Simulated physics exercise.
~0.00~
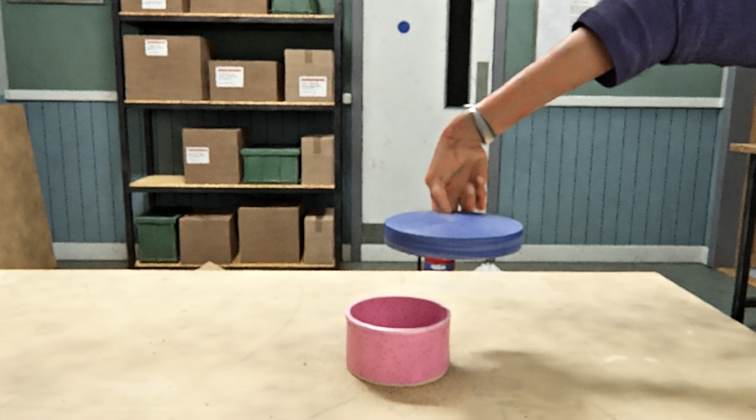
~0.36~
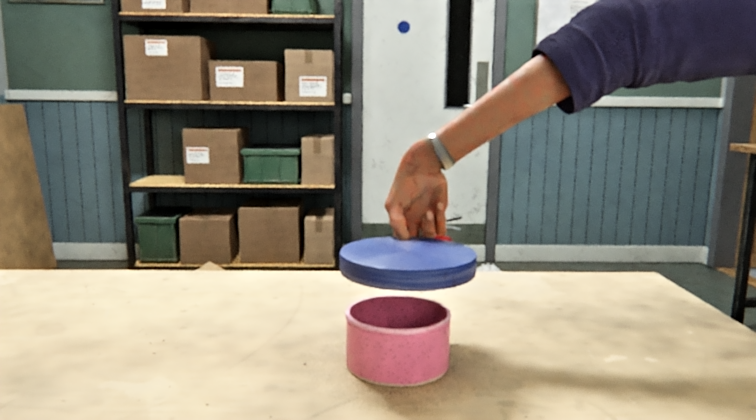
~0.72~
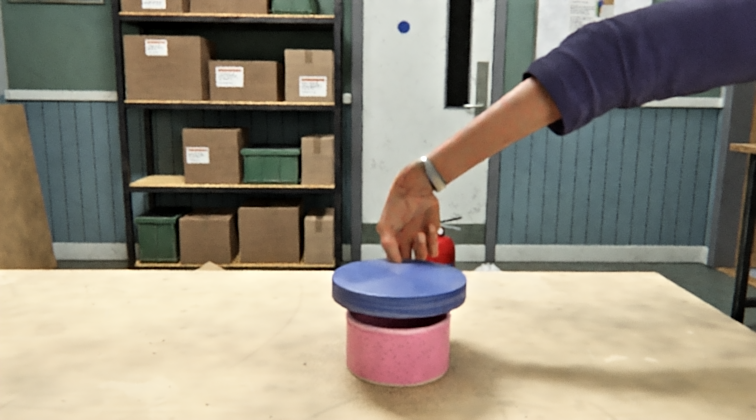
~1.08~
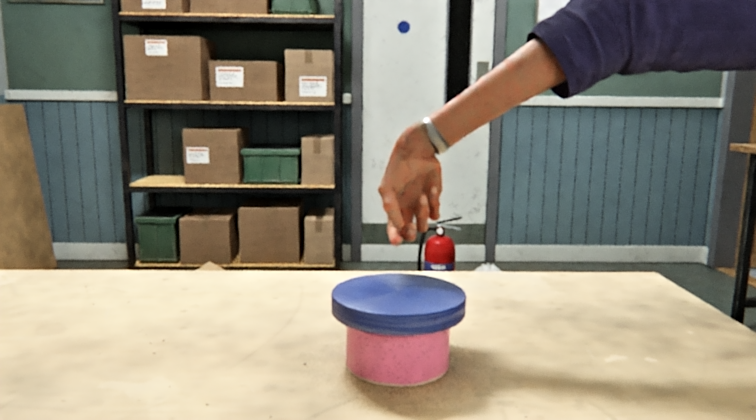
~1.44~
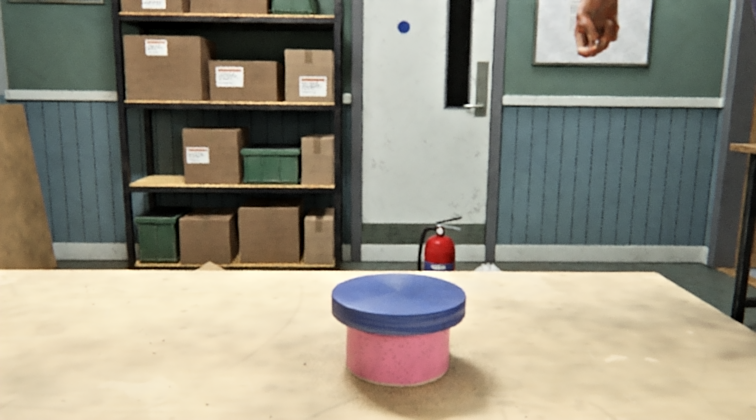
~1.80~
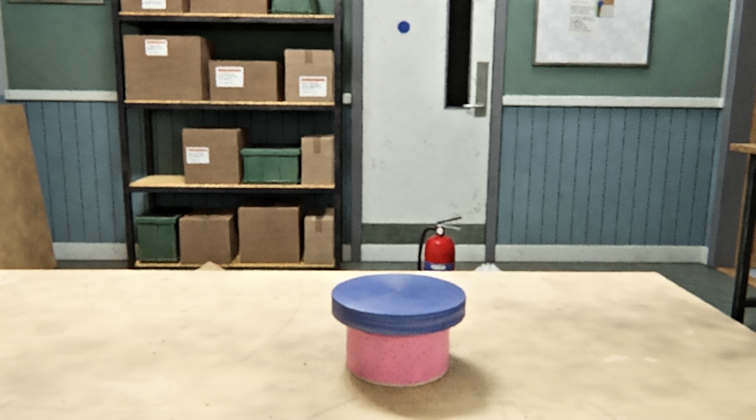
A blue disc was lowered by a hand toward a round pink container on a table, shifting left and down until it sat on the rim. The hand let go and drew away, and the disc stayed in place like a lid.
